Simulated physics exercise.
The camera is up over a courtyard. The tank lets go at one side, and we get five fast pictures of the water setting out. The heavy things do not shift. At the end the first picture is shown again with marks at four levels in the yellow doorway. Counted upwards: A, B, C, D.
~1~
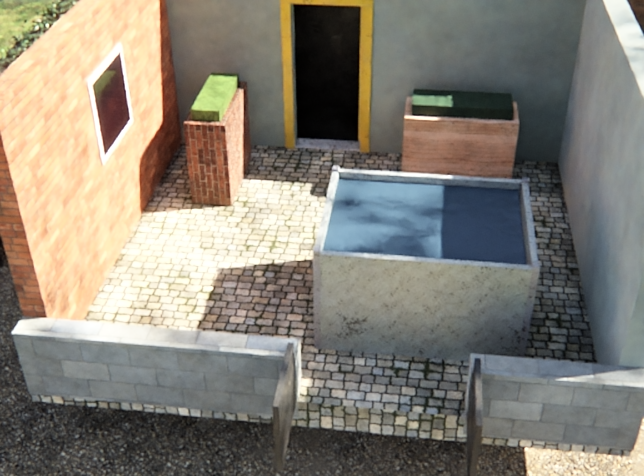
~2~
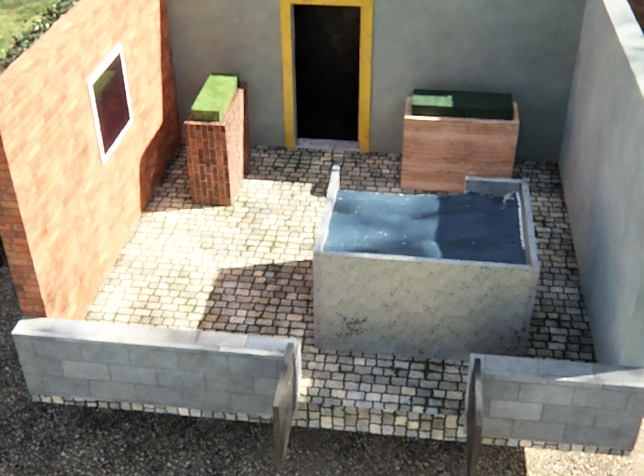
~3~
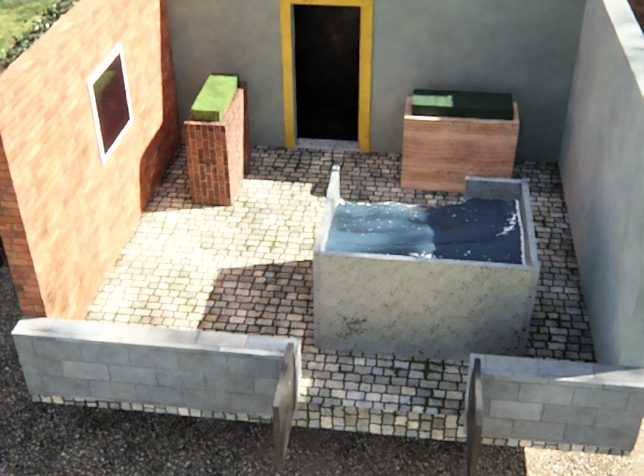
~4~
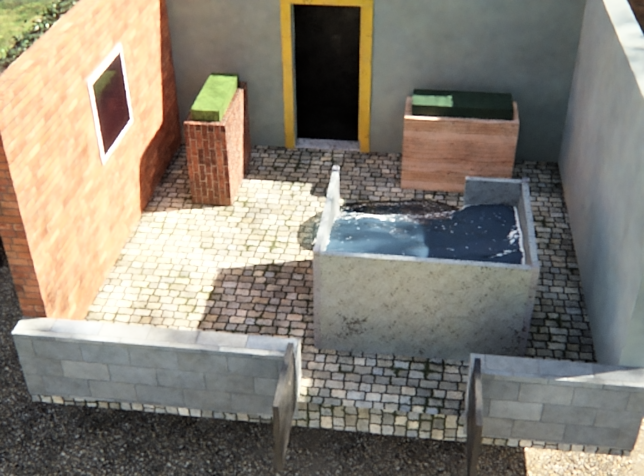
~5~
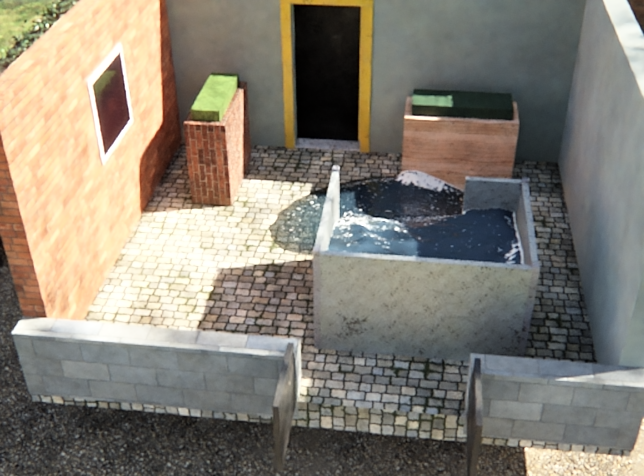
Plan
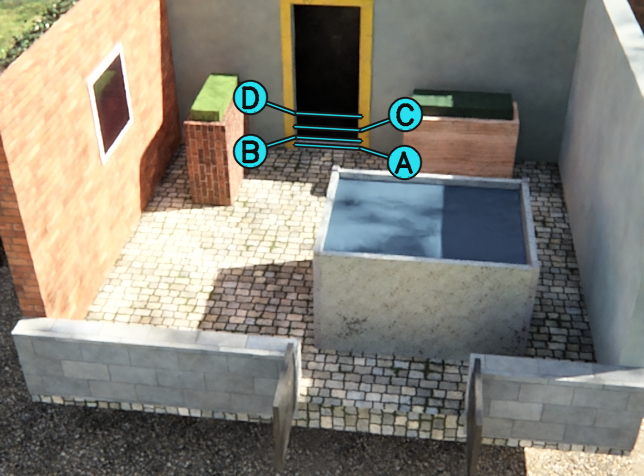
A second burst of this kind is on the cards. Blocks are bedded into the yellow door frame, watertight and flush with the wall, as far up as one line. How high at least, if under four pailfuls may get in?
Mark D just does it.
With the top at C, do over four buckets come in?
Yes, that goes wrong.
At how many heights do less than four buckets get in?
One.
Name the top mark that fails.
It is C.
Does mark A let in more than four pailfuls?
Yes, it does.
On the marked copy, A at (327, 146); B at (327, 139); C at (327, 128); D at (327, 114); from the bottom up A, B, C, D.
If A is chosen, dozens of bucketfuls pour in.
If B is chosen, dozens of bucketfuls pour in.
If C is chosen, about 13 bucketfuls get in.
If D is chosen, a bucket or two gets in.
